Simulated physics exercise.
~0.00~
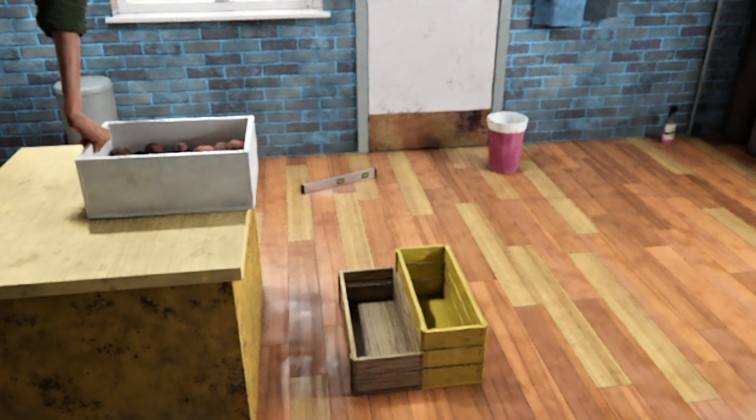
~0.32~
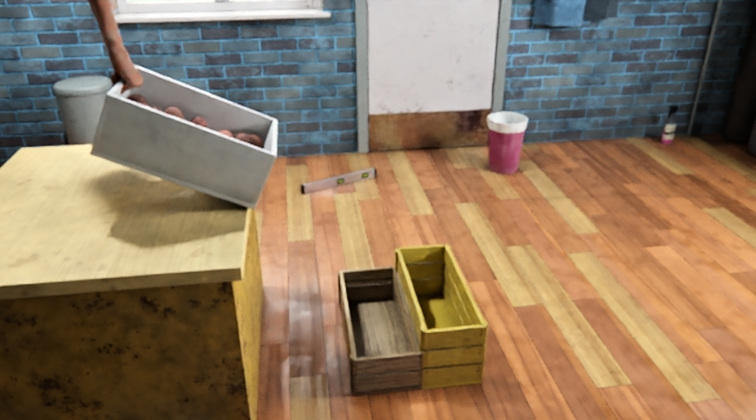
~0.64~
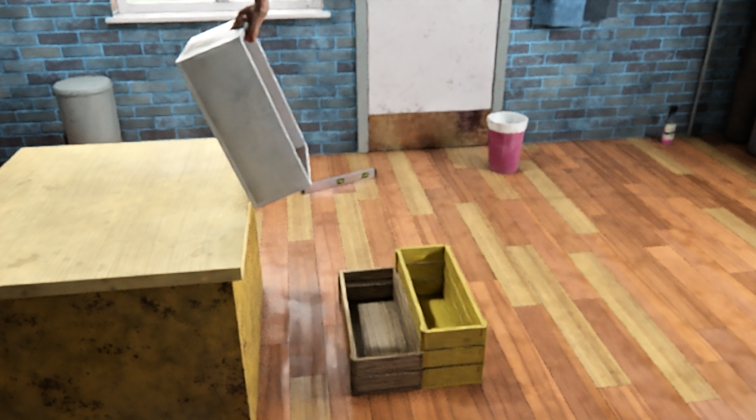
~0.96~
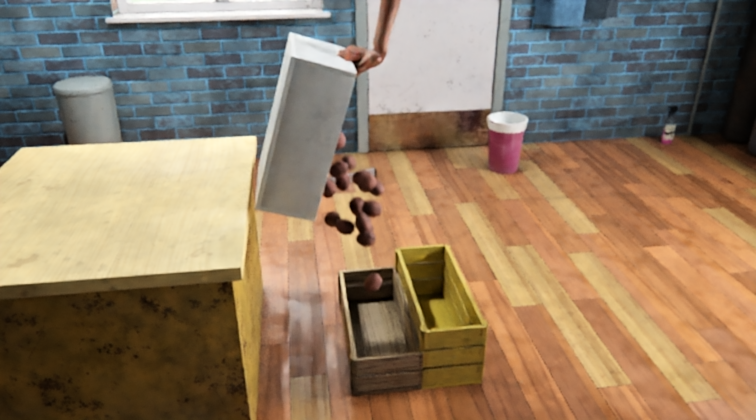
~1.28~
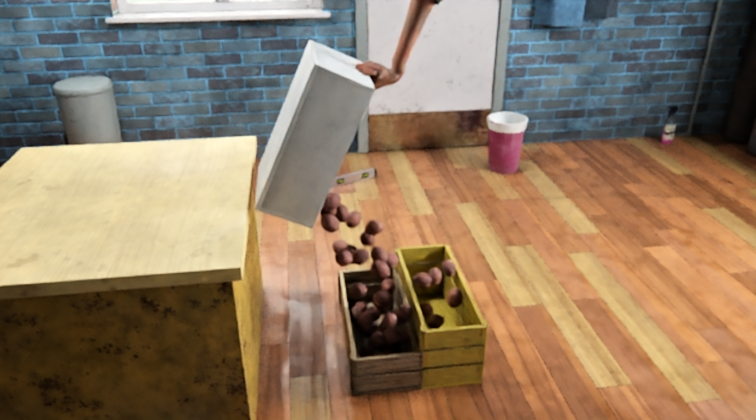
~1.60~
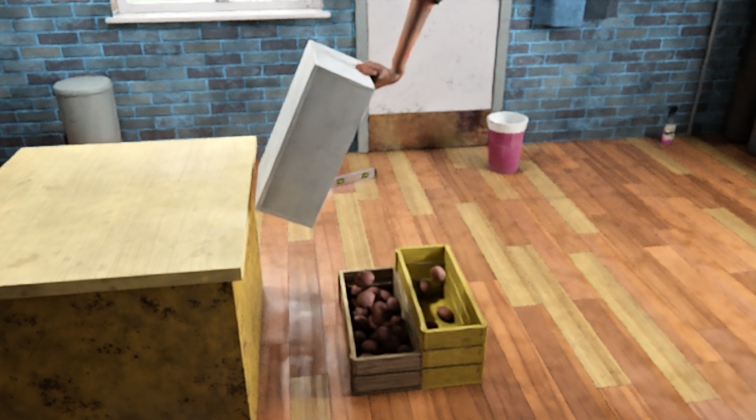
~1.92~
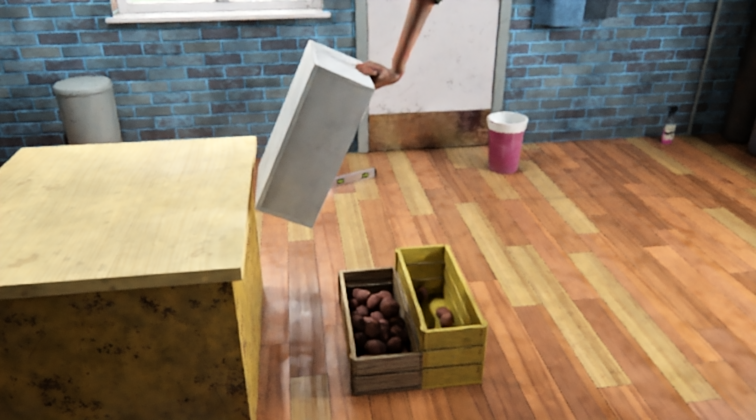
A hand grips a white crate of red potatoes on a worn, pale-topped bench at the left of a room with blue brick walls and a wooden floor, seen from slightly above. Two open boxes, one brown and one yellow, sit side by side on the floor beyond the bench, with a pink bin near the door behind. The hand lifts the crate's far end and tips it steeply over the bench edge. Potatoes tumble out in a cluster, dropping into both boxes. The crate stays tilted as they settle, most in the brown tote and a few in the yellow box.
